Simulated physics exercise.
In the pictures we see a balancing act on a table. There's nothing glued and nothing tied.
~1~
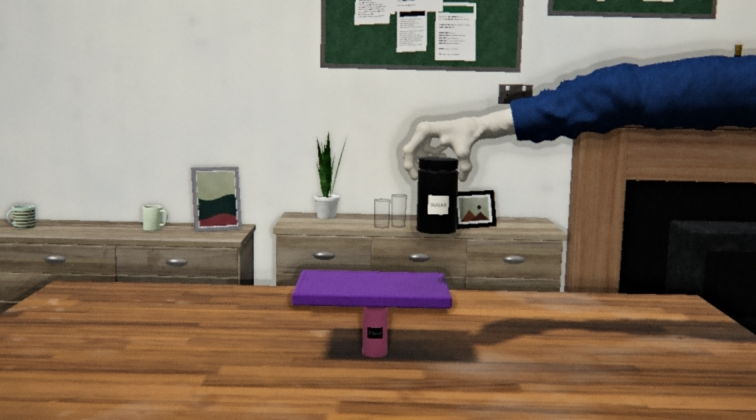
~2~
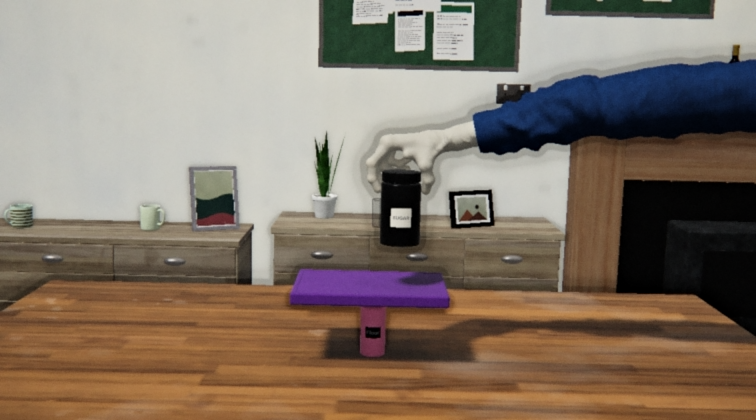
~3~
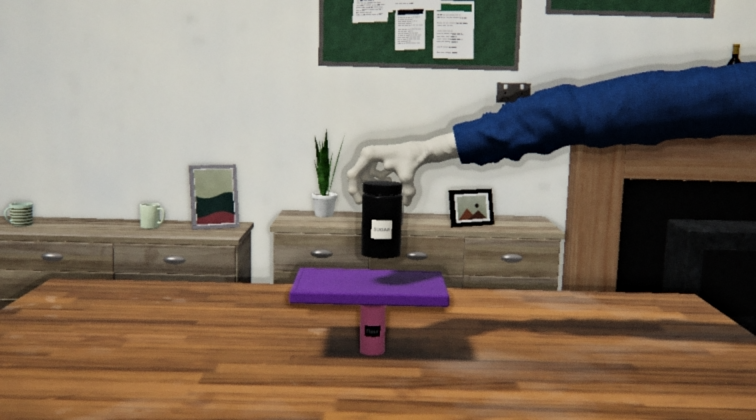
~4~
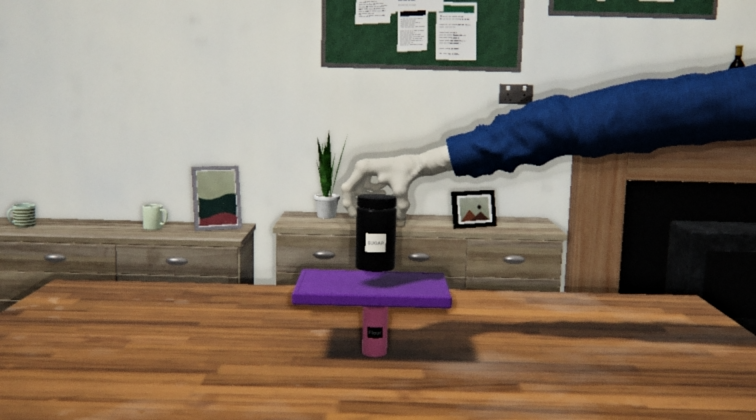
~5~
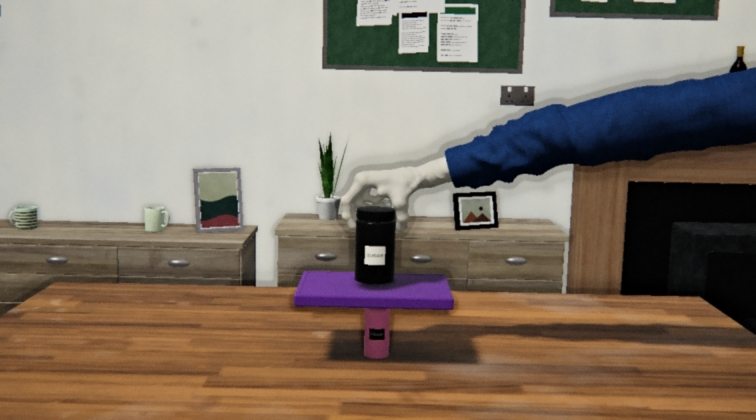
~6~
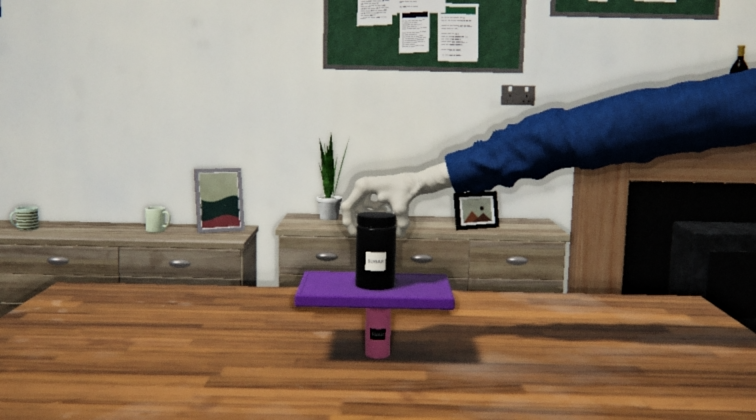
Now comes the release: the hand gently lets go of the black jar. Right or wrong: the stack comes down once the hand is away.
Wrong, it stays balanced.
Then, 0.70 s later than the last frame, all is still.
Then, 1.70 s later than the last frame, black jar resting near (376, 251).
When it is over, all 3 as before. End places, in pixels of the last picture, black jar near (376, 251). The stack holds.
